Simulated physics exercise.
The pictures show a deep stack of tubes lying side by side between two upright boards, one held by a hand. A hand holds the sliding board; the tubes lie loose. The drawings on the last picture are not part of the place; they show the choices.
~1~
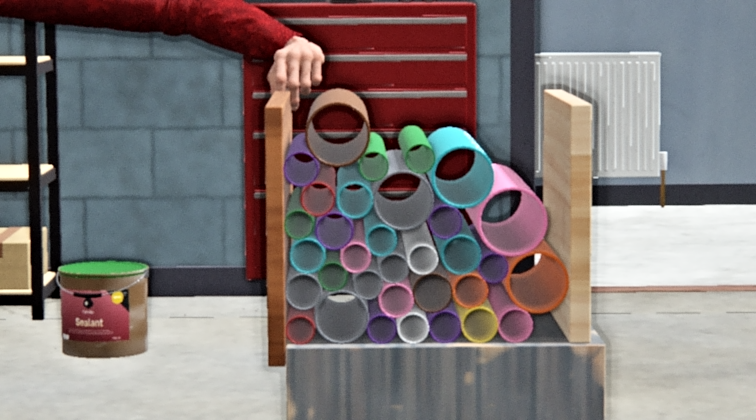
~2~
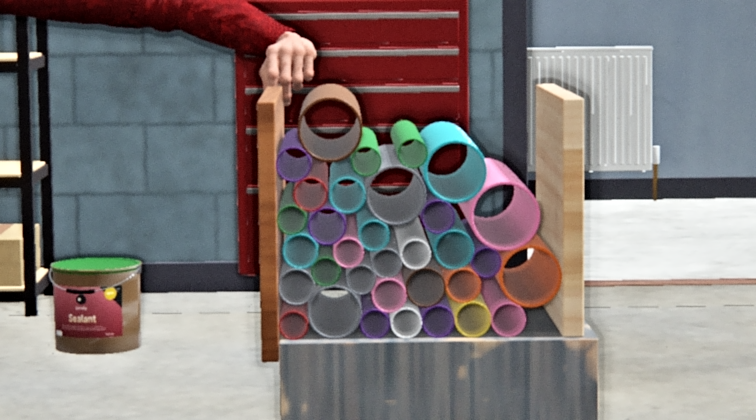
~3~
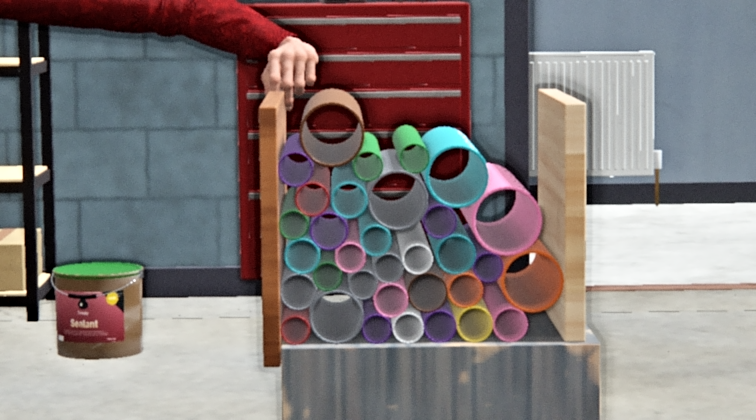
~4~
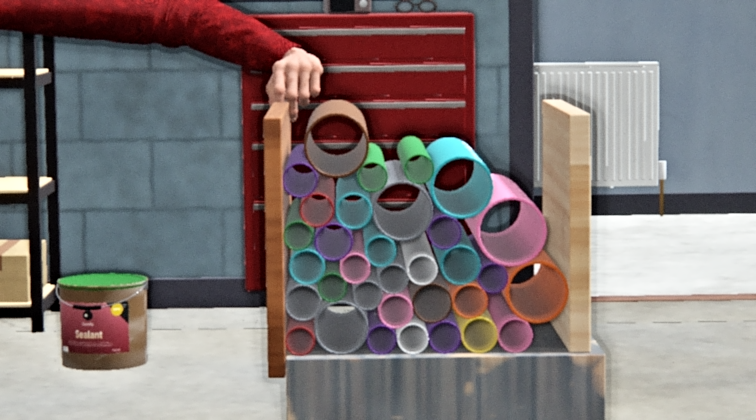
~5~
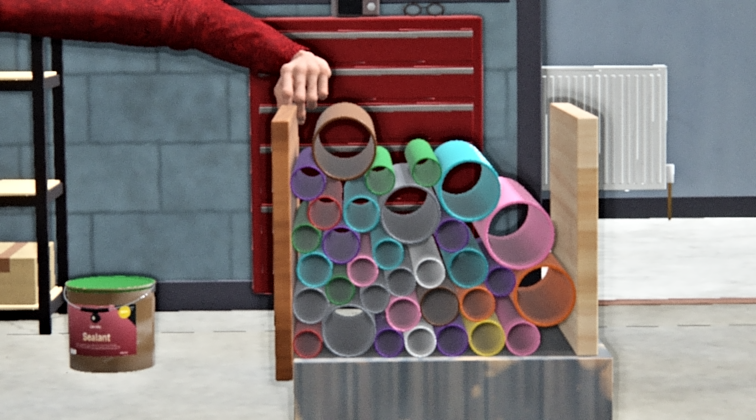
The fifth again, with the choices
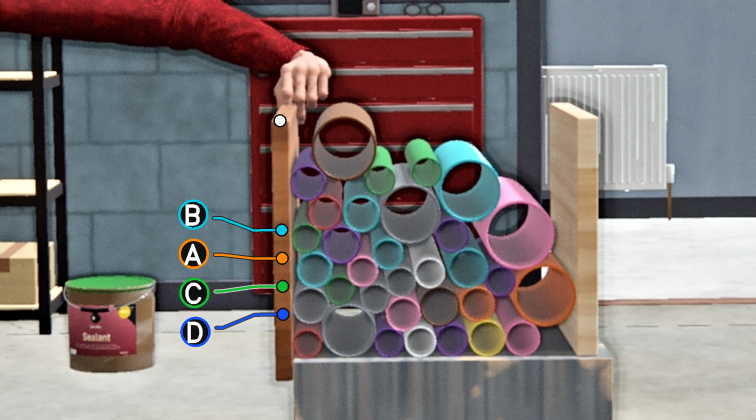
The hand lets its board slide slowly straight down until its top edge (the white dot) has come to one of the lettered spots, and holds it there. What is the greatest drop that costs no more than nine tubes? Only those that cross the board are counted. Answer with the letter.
Down to D.
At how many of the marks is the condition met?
Four of them.
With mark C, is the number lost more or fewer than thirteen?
At C, fewer than thirteen.
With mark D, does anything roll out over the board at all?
At D: Yes.
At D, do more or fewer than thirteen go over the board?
At D, fewer than thirteen.
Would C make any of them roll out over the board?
Yes, at C.
On the marked copy, A at (282, 258); B at (281, 230); C at (282, 286); D at (283, 315); the white dot at (280, 121).
Taking D. A third of the way, top of the board (290, 203).
Two thirds of the way, top of the board (292, 294).
When it is over, top of the board (292, 313), eight out over the board.
As for the rest, A two out over the board; B one out over the board; C about four out over the board.
